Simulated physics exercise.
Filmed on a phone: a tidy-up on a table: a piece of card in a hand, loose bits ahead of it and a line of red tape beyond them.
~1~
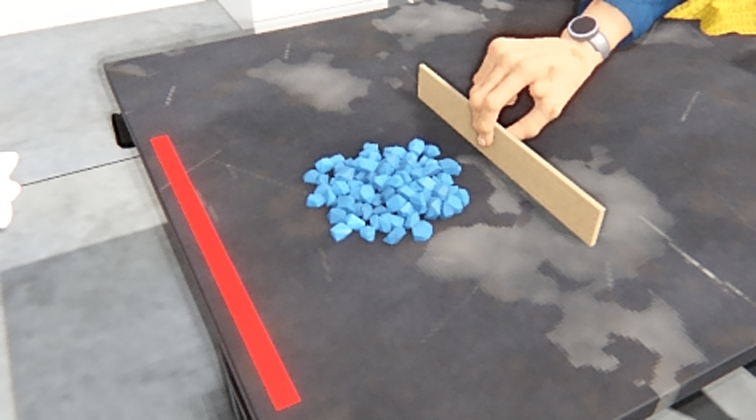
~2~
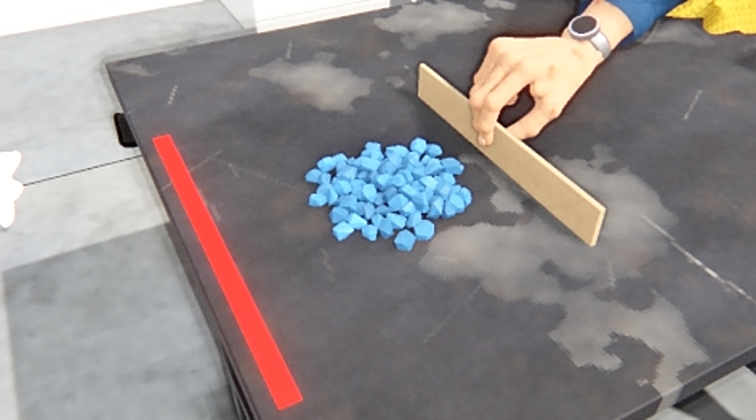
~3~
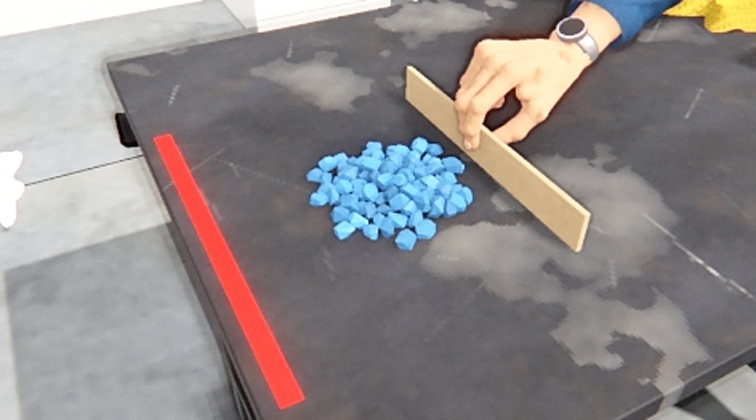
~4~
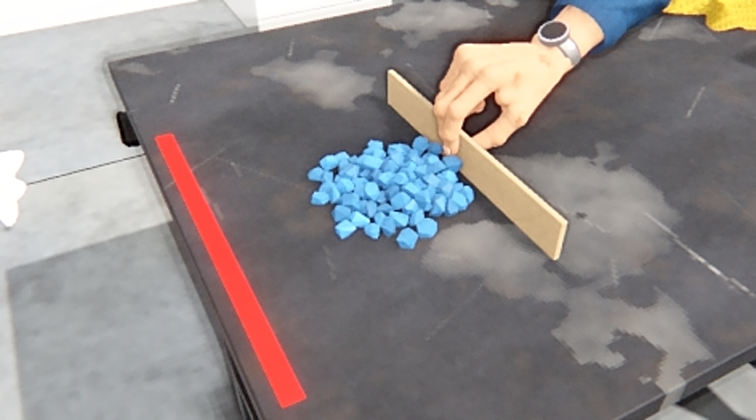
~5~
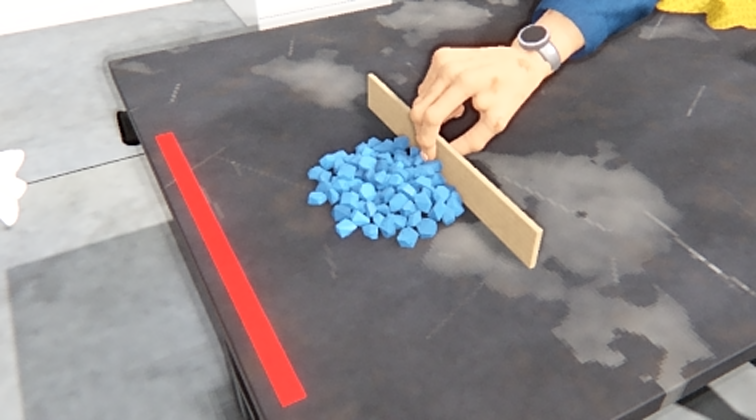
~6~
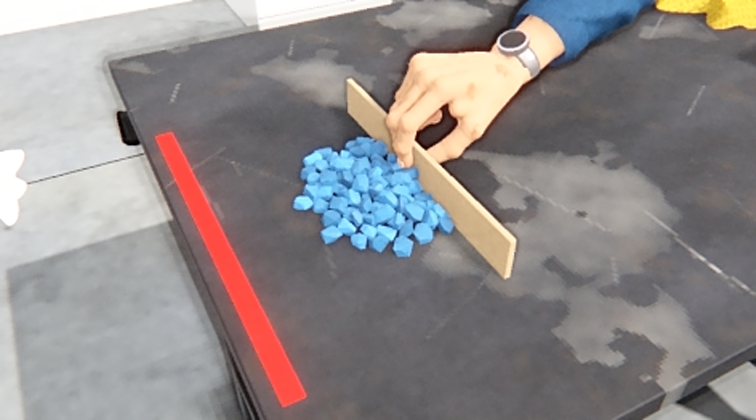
A piece of card held upright in a hand stayed still at first, then slid left across the dark table into a heap of blue stones, pushing them a little way toward the red tape.
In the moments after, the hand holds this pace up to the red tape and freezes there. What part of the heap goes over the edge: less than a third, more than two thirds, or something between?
Lost: Over two thirds of the heap.
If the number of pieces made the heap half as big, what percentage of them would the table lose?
About 80 per cent.
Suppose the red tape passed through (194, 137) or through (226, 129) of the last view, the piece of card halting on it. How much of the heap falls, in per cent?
In turn 60 and 10 in a hundred.
Shortly afterwards, piece of card still moving, near (312, 178); heap all on the table, its front near (207, 230).
Next, piece of card stopped at the red tape; heap the bulk over the edge.
Some moments later, piece of card stopped at the red tape; heap all but a few over the edge.
In the end, piece of card stopped at the red tape; heap all but a few over the edge.
